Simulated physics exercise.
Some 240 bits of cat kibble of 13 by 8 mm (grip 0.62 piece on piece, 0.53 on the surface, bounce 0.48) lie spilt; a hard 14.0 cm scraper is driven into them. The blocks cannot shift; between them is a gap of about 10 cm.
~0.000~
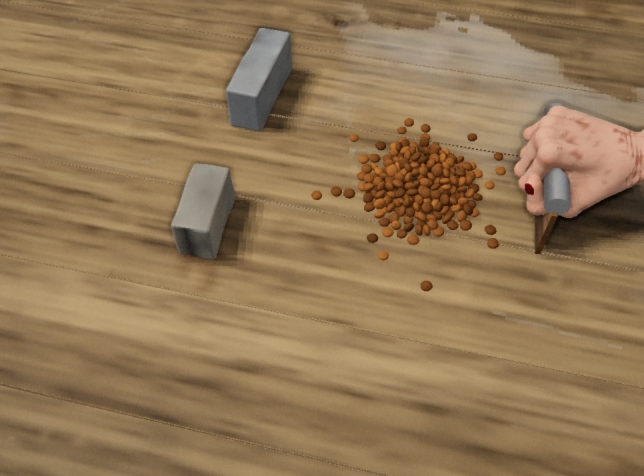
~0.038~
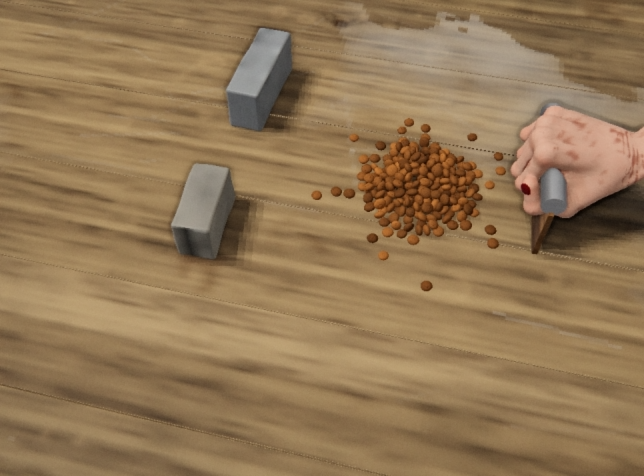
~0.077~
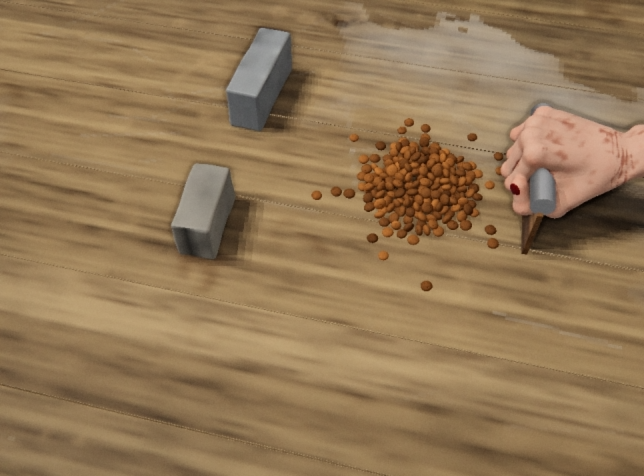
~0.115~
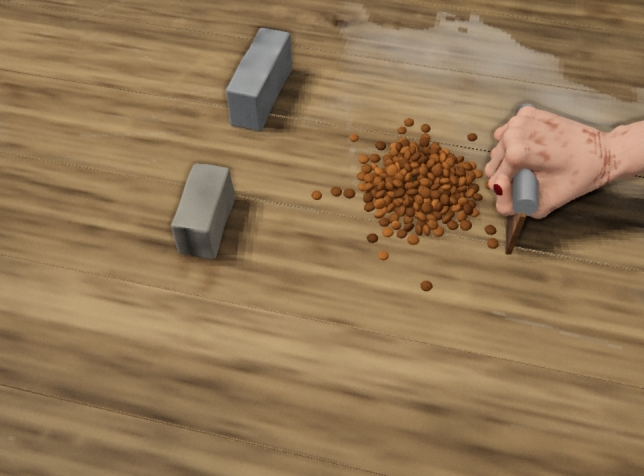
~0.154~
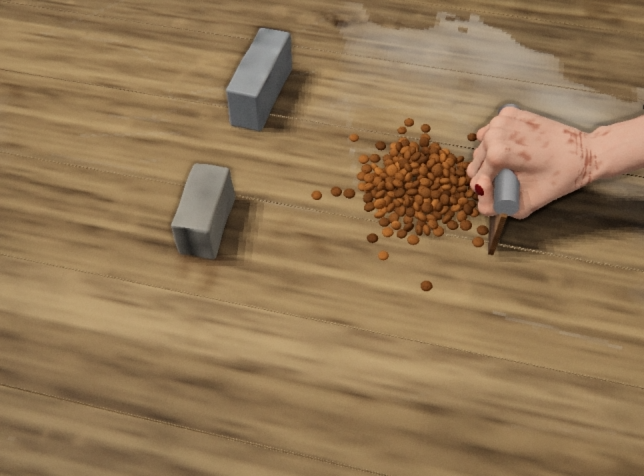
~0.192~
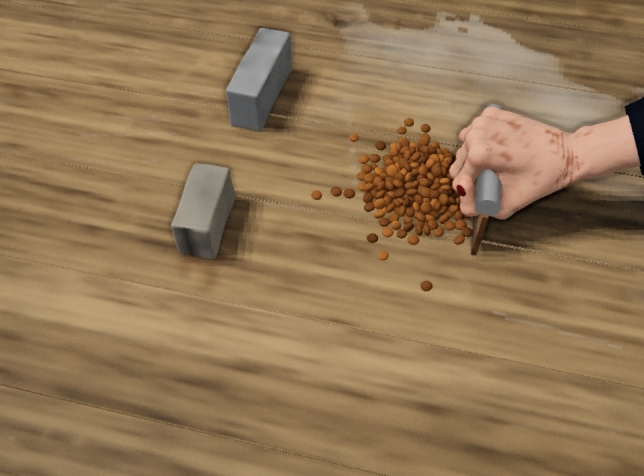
A hand slides a scraper left across a wooden surface into a pile of brown kibble.
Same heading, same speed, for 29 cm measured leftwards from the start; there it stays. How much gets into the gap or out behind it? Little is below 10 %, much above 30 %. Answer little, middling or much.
In or through the gap: Middling.
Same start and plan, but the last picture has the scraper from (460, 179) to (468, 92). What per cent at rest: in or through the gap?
Through 5.
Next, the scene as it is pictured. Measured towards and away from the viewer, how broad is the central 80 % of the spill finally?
Some 20 cm.
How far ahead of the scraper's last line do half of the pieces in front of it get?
Some 3 cm.
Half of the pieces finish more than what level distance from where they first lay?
About 18 cm.
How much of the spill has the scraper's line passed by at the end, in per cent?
Some 30 per cent.
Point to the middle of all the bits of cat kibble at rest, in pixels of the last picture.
At about (261, 169).
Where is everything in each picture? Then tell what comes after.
Scraper from (551, 220) to (550, 126); moved 0.0 cm; pieces shifted so far, 0; middle of the spill at (424, 171); block at (201, 195); block at (259, 60), in the first frame.
Scraper from (548, 220) to (547, 126); moved 0.3 cm; pieces shifted so far, 0; middle of the spill at (424, 171), in the second frame.
Scraper from (537, 220) to (537, 126); moved 1.4 cm; pieces shifted so far, 0; middle of the spill at (424, 171), in the third frame.
Scraper from (520, 221) to (522, 126); moved 3.1 cm; pieces shifted so far, 0; middle of the spill at (424, 171), in the fourth frame.
Scraper from (502, 221) to (505, 127); moved 4.9 cm; pieces shifted so far, 5; middle of the spill at (424, 171), in the fifth frame.
Scraper from (483, 222) to (489, 127); moved 6.7 cm; pieces shifted so far, 33; middle of the spill at (423, 171); block at (201, 195); block at (259, 60). Its speed is about 0.47 m/s, heading 15 degrees towards the viewer, in the sixth frame.
Then, at 0.45 s, scraper 19 cm from its start, spill 17 cm wide; held up before the blocks 100 %.
After 0.71 s, scraper 30 cm from its start, spill 21 cm wide; in or through the gap 15 %, round the near block 5 %, held up before the blocks 85 %.
After 0.94 s, scraper 30 cm from its start, spill 22 cm wide; in or through the gap 20 %, round the near block 5 %, held up before the blocks 75 %.
At rest (1.3 s), in or through the gap 20 %, round the near block 5 %, round the far block 0 %, held up before the blocks 75 %.
